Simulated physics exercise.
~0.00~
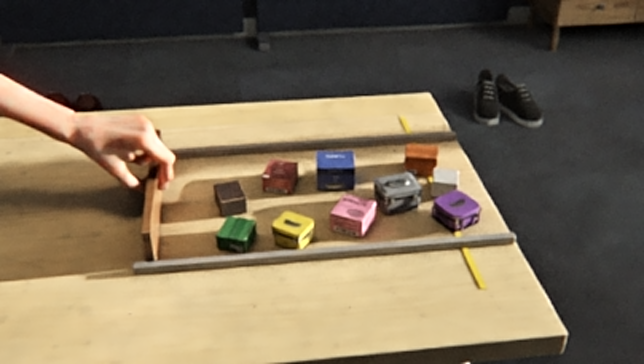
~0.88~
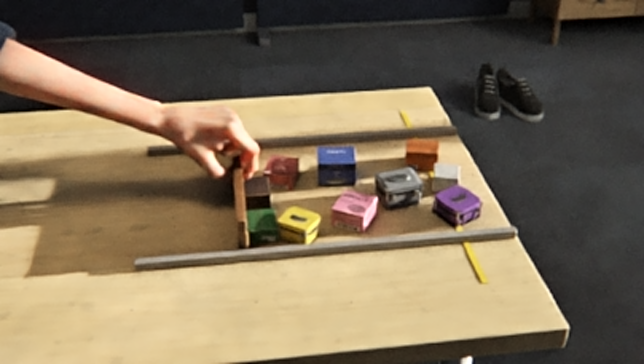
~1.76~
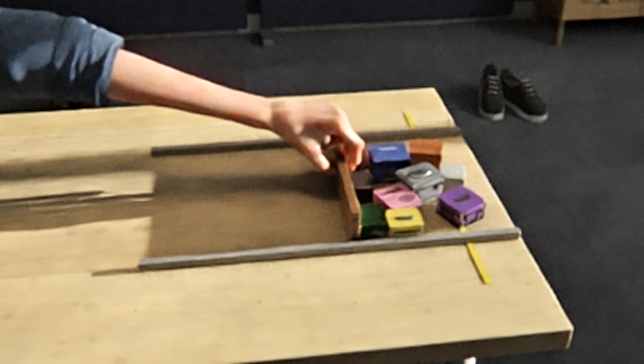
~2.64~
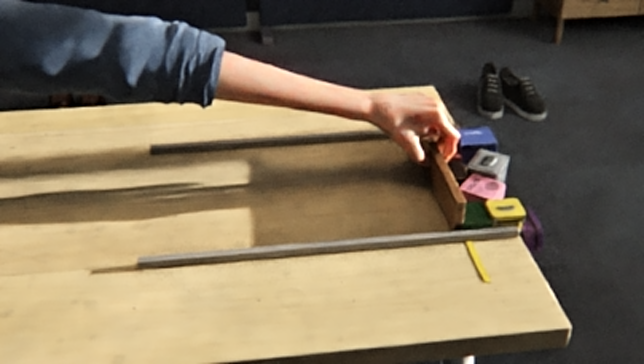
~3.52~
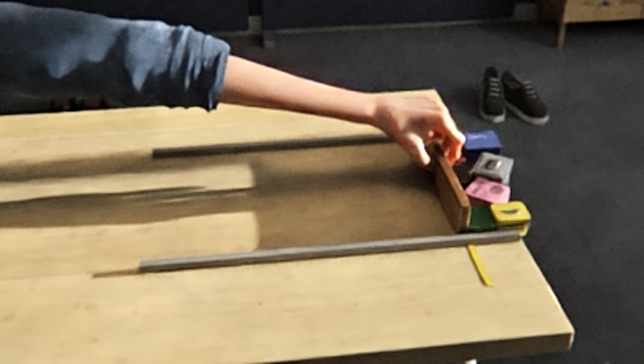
A hand sliding an upright wooden board along a table, bunching small coloured boxes together and pushing several off the right edge.
